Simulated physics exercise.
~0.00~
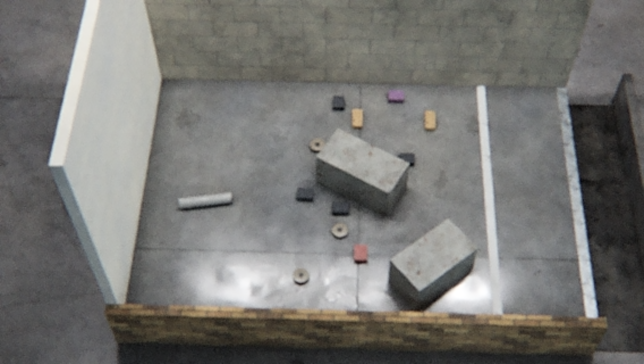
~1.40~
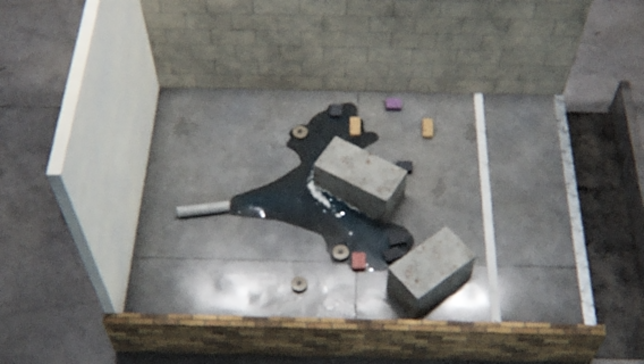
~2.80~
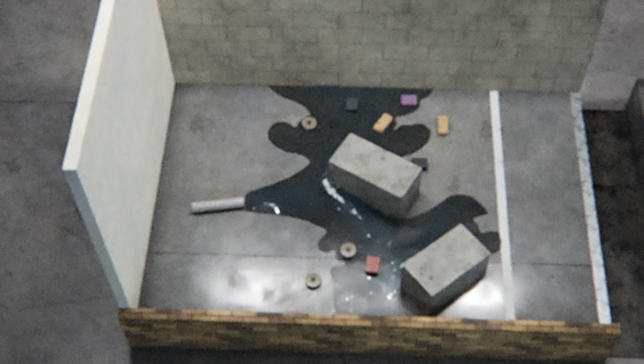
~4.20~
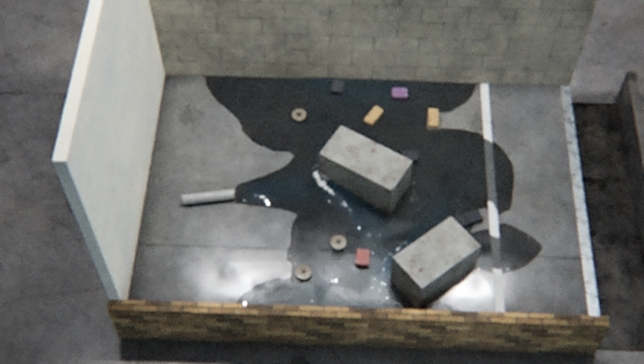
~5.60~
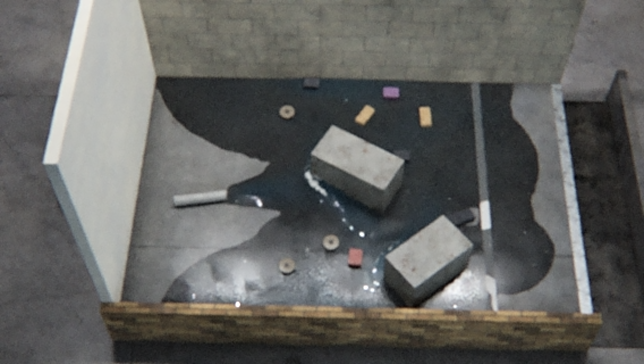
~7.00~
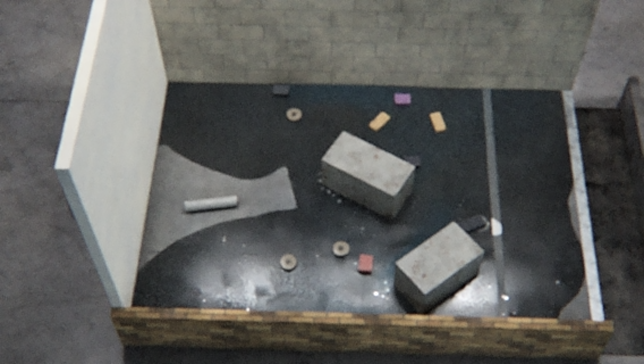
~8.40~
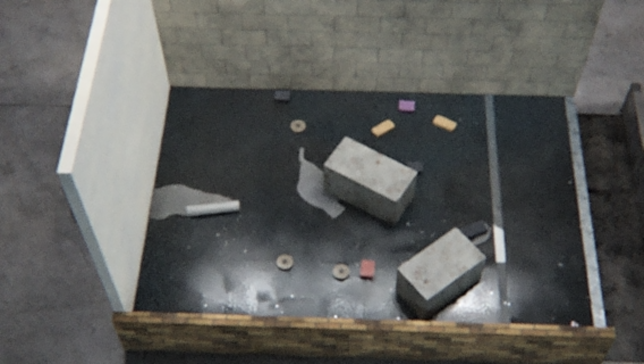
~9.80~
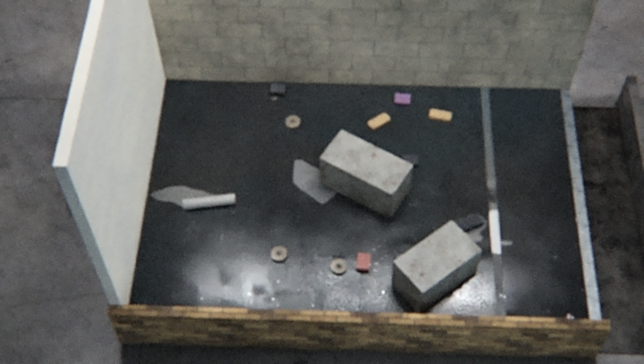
Dark water spreading from a pipe across a walled floor, shifting small items around two large blocks, leaving only small dry patches.
